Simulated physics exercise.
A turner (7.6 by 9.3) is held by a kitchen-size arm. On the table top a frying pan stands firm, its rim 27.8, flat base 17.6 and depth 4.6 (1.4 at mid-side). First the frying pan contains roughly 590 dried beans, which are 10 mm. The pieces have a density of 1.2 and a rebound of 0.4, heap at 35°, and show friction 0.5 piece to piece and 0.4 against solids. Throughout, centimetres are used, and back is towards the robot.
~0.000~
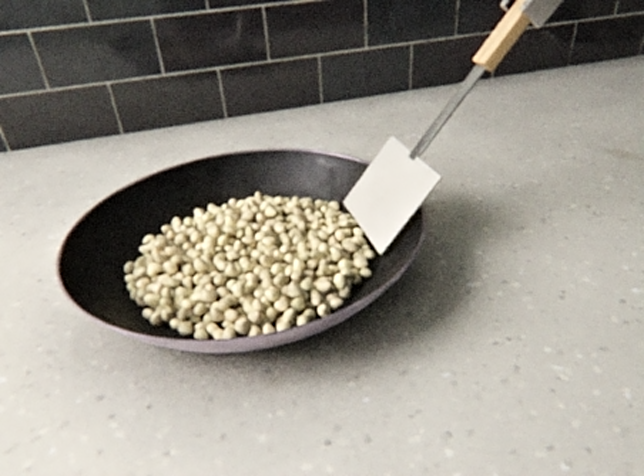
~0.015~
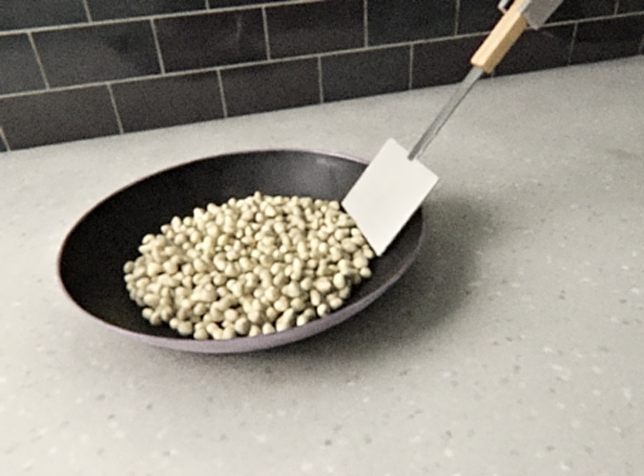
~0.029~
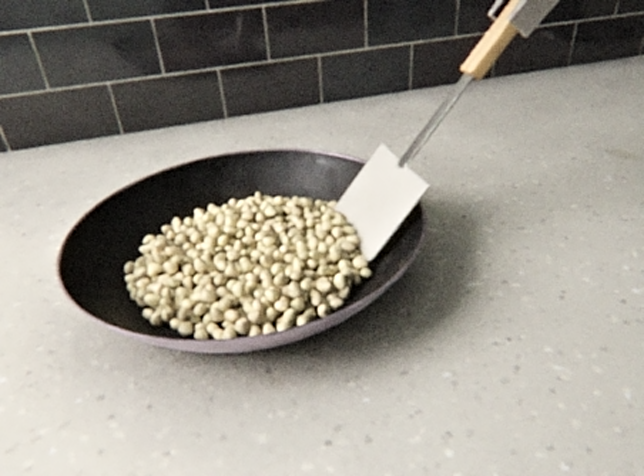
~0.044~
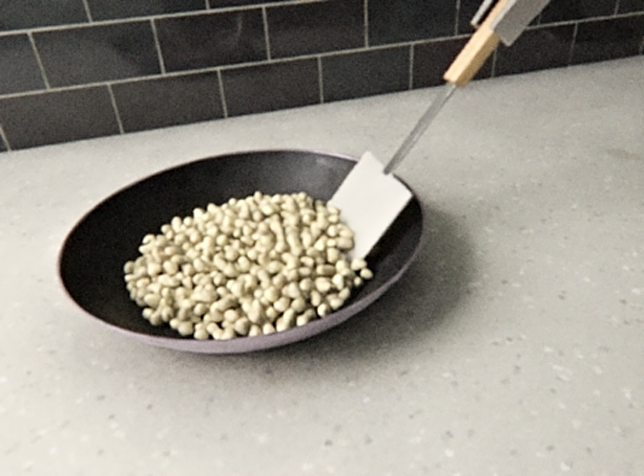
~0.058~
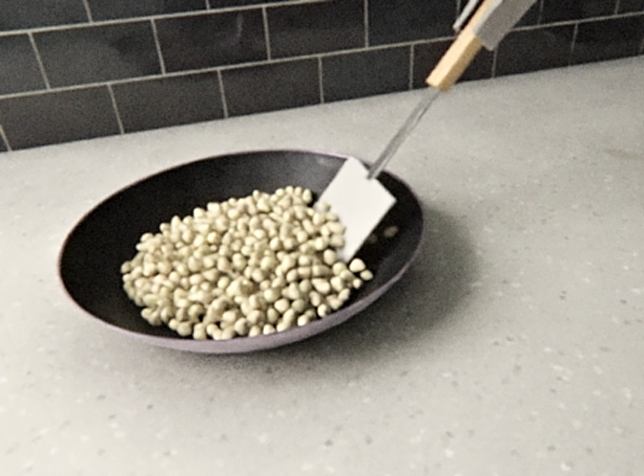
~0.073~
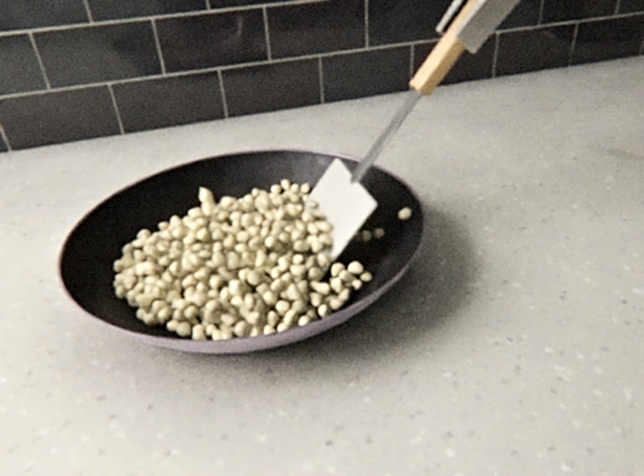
A spatula pushes into pale beans in a dark pan, shifting them to the left.
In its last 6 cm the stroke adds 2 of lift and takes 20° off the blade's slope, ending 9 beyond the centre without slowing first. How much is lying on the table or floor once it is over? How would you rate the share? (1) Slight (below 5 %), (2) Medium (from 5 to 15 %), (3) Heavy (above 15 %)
Option 3: Heavy (above 15 %).
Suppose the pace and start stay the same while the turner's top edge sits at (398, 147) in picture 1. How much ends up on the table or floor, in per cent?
Around 30 percent ends up on the table or floor.
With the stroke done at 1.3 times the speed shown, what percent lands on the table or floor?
Near 30 in a hundred.
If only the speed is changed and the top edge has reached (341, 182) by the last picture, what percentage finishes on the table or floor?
My guess is around 25 percent.
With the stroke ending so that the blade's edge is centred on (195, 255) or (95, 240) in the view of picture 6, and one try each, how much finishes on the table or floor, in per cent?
Respectively some 0 and 40 percent end on the table or floor.
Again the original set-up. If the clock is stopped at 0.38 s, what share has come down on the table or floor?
Around 15 %.
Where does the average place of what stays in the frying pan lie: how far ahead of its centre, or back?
Roughly 5.0 cm ahead of the centre.
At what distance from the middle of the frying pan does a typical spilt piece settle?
Some 22 centimetres.
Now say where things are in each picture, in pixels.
The first frame shows the turner top edge at (415, 155), sloping 50°; upper third of the load around (250, 247), from x 130 to 370, top at y 200; 590 in the frying pan.
The second frame shows the turner top edge at (413, 156), sloping 50°; upper third of the load around (250, 247), from x 130 to 370, top at y 200.
The third frame shows the turner top edge at (404, 163), sloping 50°; upper third of the load around (254, 247), from x 130 to 365, top at y 200.
The fourth frame shows the turner top edge at (388, 171), sloping 50°; upper third of the load around (266, 242), from x 130 to 370, top at y 200.
The fifth frame shows the turner top edge at (372, 176), sloping 50°; upper third of the load around (258, 240), from x 130 to 390, top at y 190.
The sixth frame shows the turner top edge at (355, 179), sloping 50°; upper third of the load around (247, 238), from x 120 to 405, top at y 185; 590 in the frying pan.
After 0.12 s, sloping 50°, highest piece 8 above the table; 589 in the frying pan, 1 on the blade or in flight.
After 0.16 s, sloping 44°, highest piece 8 above the table; 589 in the frying pan, 1 on the blade or in flight.
After 0.38 s, sloping 30°, highest piece 8 above the table; 476 in the frying pan, 102 on the table or floor, 12 on the blade or in flight.
After 1.43 s, sloping 30°, highest piece 5 above the table; 475 in the frying pan, 115 on the table or floor.
In the end, 475 in the frying pan, 115 on the table or floor. That is 19 % on the table or floor.
